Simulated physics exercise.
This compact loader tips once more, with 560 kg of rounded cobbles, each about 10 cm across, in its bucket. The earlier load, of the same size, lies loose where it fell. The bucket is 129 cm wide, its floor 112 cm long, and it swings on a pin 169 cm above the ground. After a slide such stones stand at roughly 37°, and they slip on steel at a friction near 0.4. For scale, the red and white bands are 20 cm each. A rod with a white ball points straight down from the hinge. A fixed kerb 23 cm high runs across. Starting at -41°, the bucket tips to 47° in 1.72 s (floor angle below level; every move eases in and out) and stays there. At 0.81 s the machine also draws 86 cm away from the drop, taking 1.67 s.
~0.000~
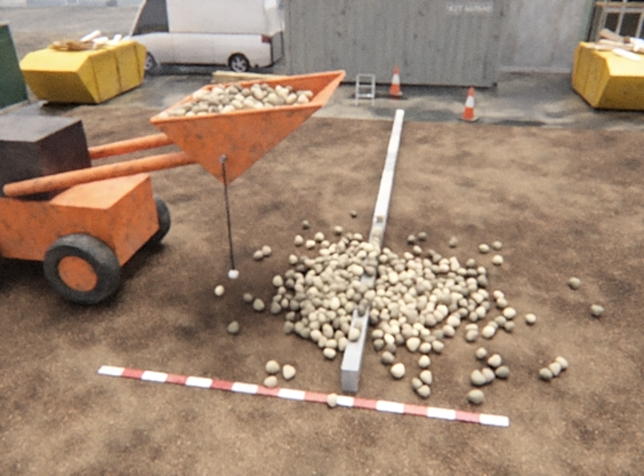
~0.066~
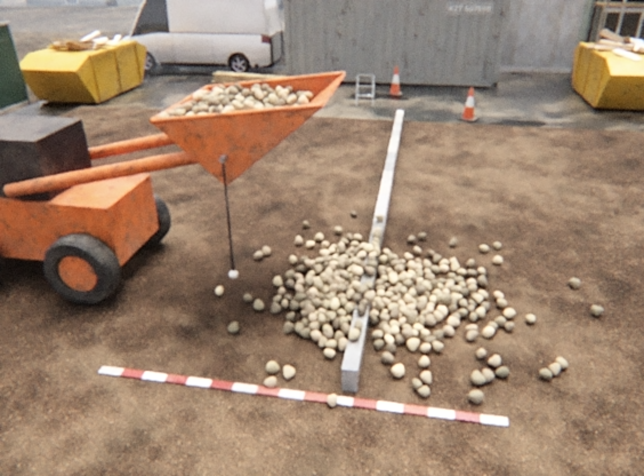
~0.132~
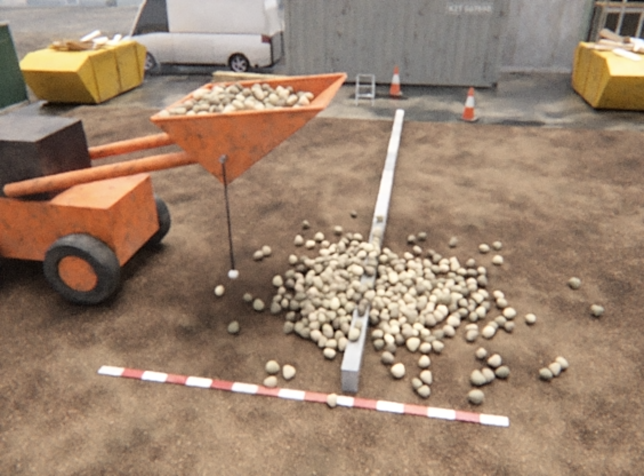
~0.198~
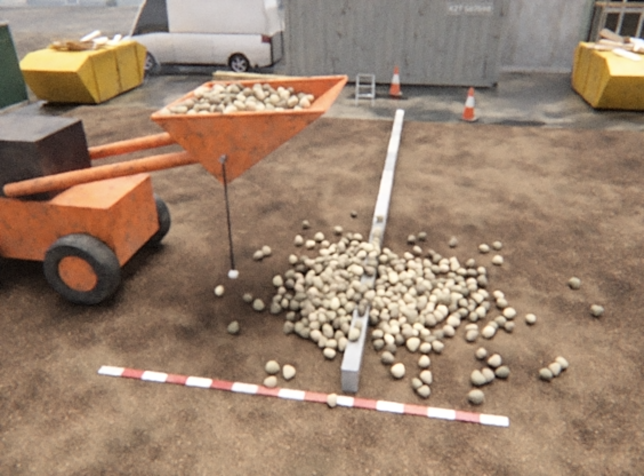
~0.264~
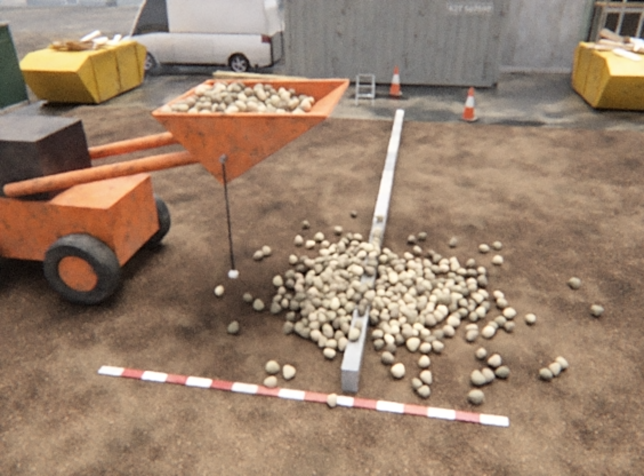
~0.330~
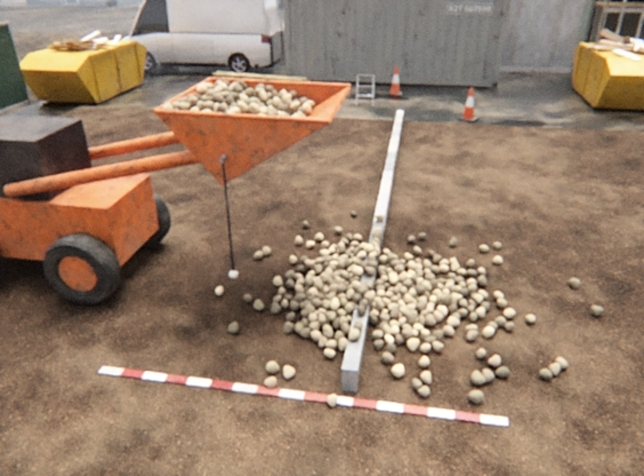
An orange loader on the left held a raised bucket of round stones, which tilted slightly downward at its right end, while a loose pile of similar stones lay still across a pale kerb.
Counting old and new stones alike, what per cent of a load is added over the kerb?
Roughly 0 per cent of a load more.
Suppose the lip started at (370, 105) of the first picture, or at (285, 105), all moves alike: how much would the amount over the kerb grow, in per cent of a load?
Near 15 per cent from the first place, 0 from the second.
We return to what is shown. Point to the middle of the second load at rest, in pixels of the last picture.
Around (296, 278).
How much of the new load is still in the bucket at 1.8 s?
Roughly 10 per cent is still inside.
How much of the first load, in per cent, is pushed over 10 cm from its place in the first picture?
About 10 per cent.
After 1.3 s the floor is at 33°; in per cent of one load, 95 in the bucket, 59 on this side of the kerb, 45 over the kerb; the foremost stones are at (564, 322).
After 1.8 s the floor is at 47°; in per cent of one load, 12 in the bucket, 143 on this side of the kerb, 45 over the kerb; the foremost stones are at (564, 322).
After 2.9 s the floor is at 47°; in per cent of one load, 0 in the bucket, 154 on this side of the kerb, 45 over the kerb; the foremost stones are at (564, 322).
After 5.8 s the floor is at 47°; in per cent of one load, 0 in the bucket, 154 on this side of the kerb, 45 over the kerb; the foremost stones are at (564, 322). Net gain over the kerb, 0.
